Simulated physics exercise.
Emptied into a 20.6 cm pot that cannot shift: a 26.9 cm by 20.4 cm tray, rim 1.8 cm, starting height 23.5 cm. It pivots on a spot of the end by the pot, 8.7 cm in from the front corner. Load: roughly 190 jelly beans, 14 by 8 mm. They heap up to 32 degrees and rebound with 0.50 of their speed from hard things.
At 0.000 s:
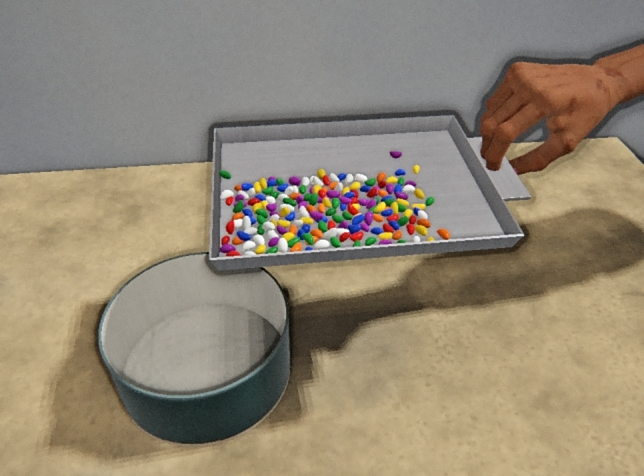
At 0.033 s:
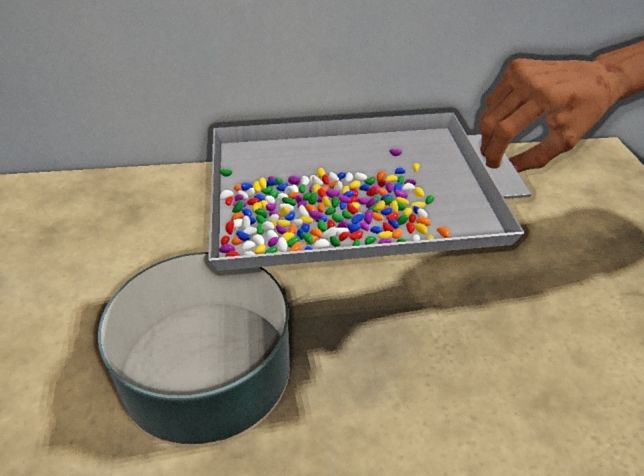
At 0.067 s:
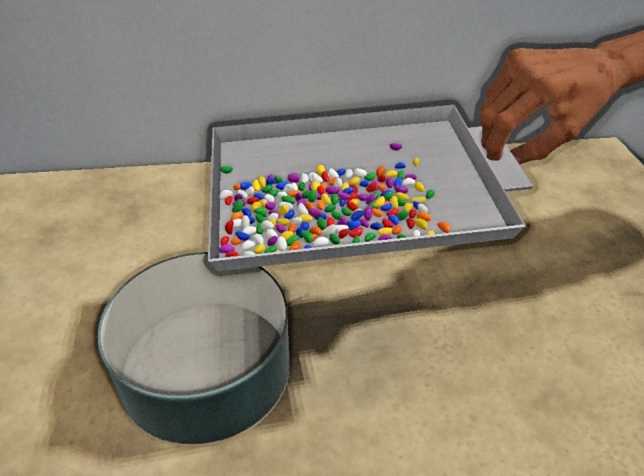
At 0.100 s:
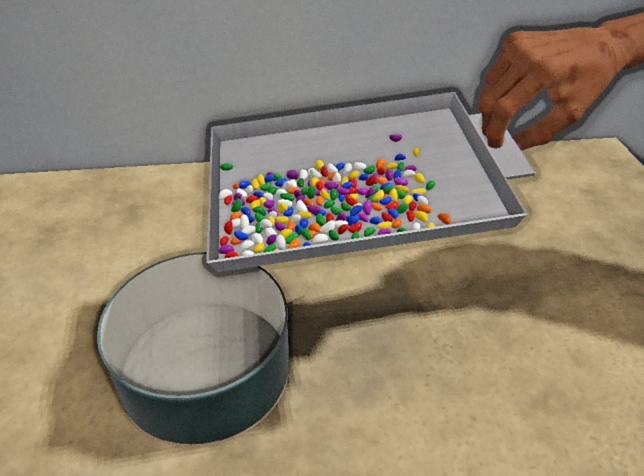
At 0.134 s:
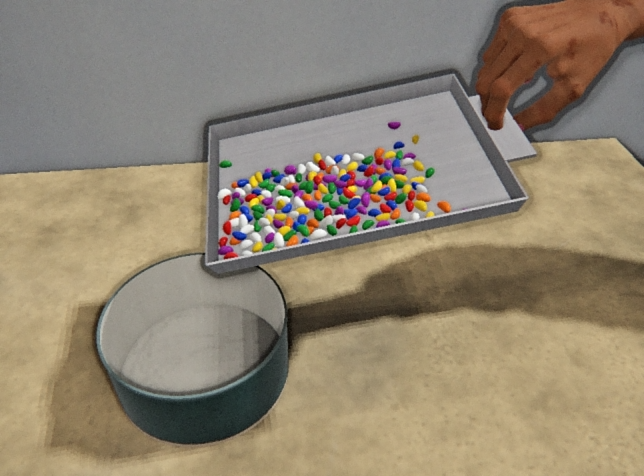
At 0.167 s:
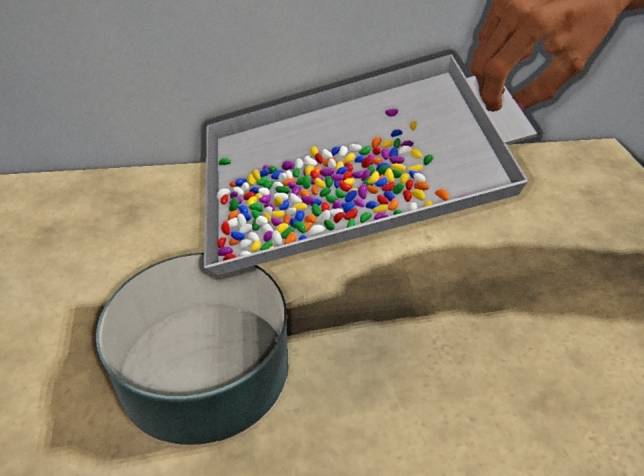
On a sandy-coloured, stone-like surface against a plain grey wall, seen from slightly above by a still camera, a round dark teal pot with a pale interior sits at left. Above and to its right, a hand at the right grips the tab of a shallow grey tray scattered with multicoloured jelly beans. The hand raises the tray's right end, slowly then faster, tilting it down toward the pot, while the beans stay bunched.
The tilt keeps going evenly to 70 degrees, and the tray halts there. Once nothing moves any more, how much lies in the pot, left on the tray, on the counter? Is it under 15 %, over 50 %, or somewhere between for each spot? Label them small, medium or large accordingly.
Pot - large, left on the tray - medium, counter - small.
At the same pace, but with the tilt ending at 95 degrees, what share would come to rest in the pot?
You'd end up with some 95 % in the pot.
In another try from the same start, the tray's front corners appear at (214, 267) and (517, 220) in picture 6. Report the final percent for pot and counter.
The pot gets 65 and the counter 25.
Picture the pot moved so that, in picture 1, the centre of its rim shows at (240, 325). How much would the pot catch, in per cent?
Roughly 50 percent would end up there.
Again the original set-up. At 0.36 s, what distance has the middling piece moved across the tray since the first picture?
By then it sits near 2 cm from where it began.
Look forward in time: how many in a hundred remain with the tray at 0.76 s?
It comes to near 35 per cent.
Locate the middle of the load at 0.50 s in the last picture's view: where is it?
My estimate is roughly (232, 204).
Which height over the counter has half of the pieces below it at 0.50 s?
About 26 cm.
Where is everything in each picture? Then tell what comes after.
Tray tilt 0 degrees, front corners at (216, 255) and (516, 232); middle of the pieces at (331, 212); pot at (196, 316), in the first frame.
Tray tilt 1 degrees, front corners at (216, 255) and (516, 229); middle of the pieces at (331, 211), in the second frame.
Tray tilt 3 degrees, front corners at (215, 256) and (517, 222); middle of the pieces at (330, 208), in the third frame.
Tray tilt 6 degrees, front corners at (214, 257) and (519, 211), lowest corner left front; middle of the pieces at (330, 204), in the fourth frame.
Tray tilt 11 degrees, front corners at (212, 259) and (520, 195), lowest corner left front; middle of the pieces at (328, 198), in the fifth frame.
Tray tilt 15 degrees, front corners at (210, 261) and (519, 178), lowest corner left front; middle of the pieces at (325, 192); pot at (194, 316). The tray's pace is about 145 degrees a second, in the sixth frame.
After 0.36 s, tilt 43 degrees; the tray holds 100 %, the pot 0 %.
After 0.50 s, tilt 63 degrees; the tray holds 100 %, the pot 0 %.
Then, at 0.76 s, tilt 70 degrees; the tray holds 35 %, the pot 40 %.
In the end, at 1.8 s, pot 70 %, tray 25 %, counter 5 %.
